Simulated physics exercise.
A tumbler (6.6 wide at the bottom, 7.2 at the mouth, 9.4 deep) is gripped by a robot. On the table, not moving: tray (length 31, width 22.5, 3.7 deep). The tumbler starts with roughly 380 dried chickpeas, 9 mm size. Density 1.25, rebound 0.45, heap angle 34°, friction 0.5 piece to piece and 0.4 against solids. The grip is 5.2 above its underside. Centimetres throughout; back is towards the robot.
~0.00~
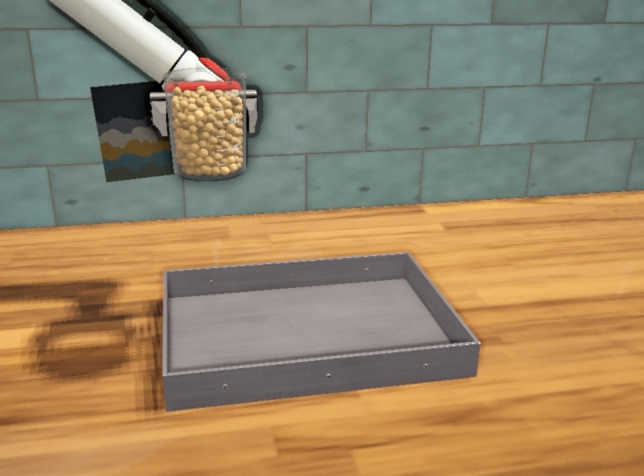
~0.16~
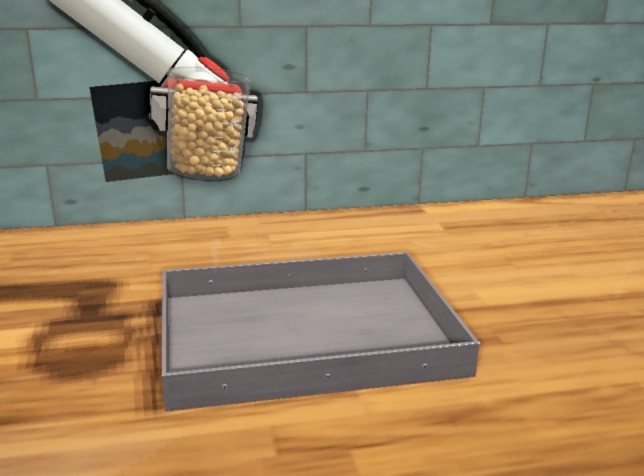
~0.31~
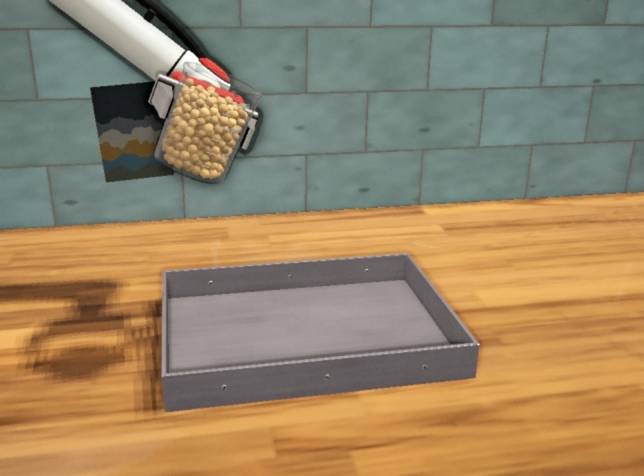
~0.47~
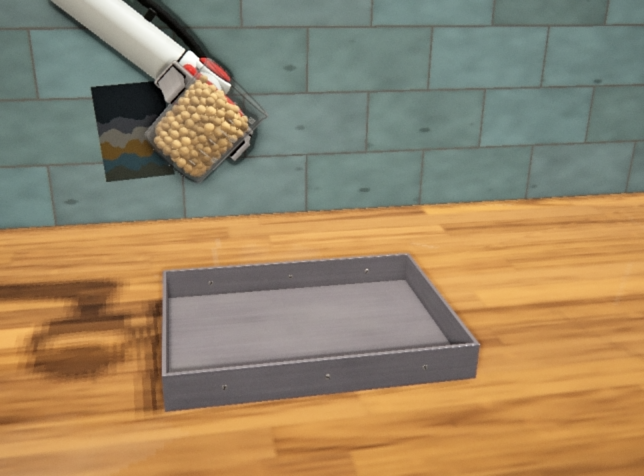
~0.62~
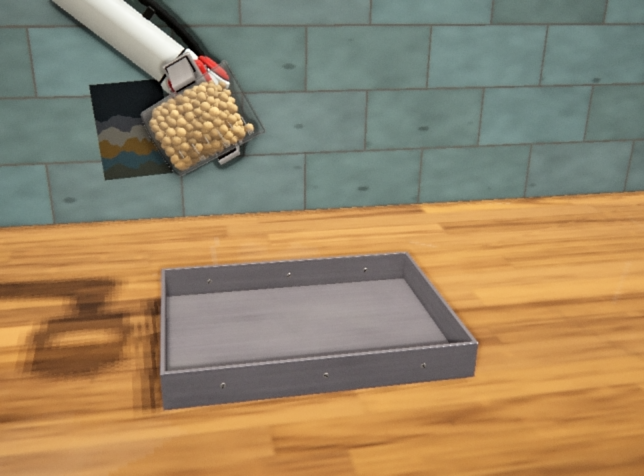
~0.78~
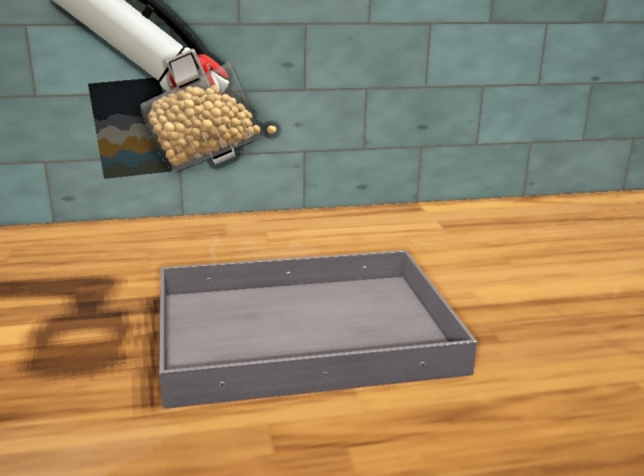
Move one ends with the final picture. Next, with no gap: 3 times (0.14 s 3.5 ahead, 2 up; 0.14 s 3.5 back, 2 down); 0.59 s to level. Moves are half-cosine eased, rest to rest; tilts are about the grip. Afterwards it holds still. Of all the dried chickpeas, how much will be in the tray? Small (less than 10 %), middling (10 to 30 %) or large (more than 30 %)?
A large share, more than 30 %, ends in the tray.
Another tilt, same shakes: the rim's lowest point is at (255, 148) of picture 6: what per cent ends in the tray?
Some 85 per cent.
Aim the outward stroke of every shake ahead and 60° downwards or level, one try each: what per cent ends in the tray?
Some 5 and 35 per cent.
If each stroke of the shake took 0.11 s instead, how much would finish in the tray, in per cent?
In that case some 65 per cent.
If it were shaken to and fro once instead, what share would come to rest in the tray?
It would be near 25 per cent.
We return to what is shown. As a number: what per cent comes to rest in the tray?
Roughly 50 per cent.
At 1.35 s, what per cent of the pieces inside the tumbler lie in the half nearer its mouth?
Some 45 per cent.
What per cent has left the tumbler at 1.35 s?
About 35 per cent by then.
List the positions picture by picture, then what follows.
Tumbler middle at (208, 125), level; upper third of the load around (206, 107), from x 175 to 240, top at y 90; 384 in the tumbler, in the first picture.
Tumbler middle at (207, 125), tilted 6° forward; upper third of the load around (206, 107), from x 175 to 240, top at y 90, in the second picture.
Tumbler middle at (206, 125), tilted 23° forward; upper third of the load around (204, 108), from x 165 to 245, top at y 80, in the third picture.
Tumbler middle at (205, 124), tilted 44° forward; upper third of the load around (204, 108), from x 160 to 245, top at y 80, in the fourth picture.
Tumbler middle at (202, 121), tilted 62° forward; upper third of the load around (204, 106), from x 155 to 250, top at y 85, in the fifth picture.
Tumbler middle at (201, 119), tilted 68° forward; upper third of the load around (197, 107), from x 150 to 270, top at y 90; 384 in the tumbler, in the sixth picture.
By 1.35 s, tilted 68° forward, highest piece 26 above the table; 248 in the tumbler, 80 in the tray, 56 in flight or on a rim.
By 1.92 s, tilted 32° forward, highest piece 28 above the table; 200 in the tumbler, 183 in the tray, 1 in flight or on a rim.
By 2.41 s, level, highest piece 27 above the table; 200 in the tumbler, 184 in the tray.
By 3.46 s, level, highest piece 27 above the table; 200 in the tumbler, 184 in the tray.
Final count, 200 in the tumbler, 184 in the tray. That is 48 % in the tray.
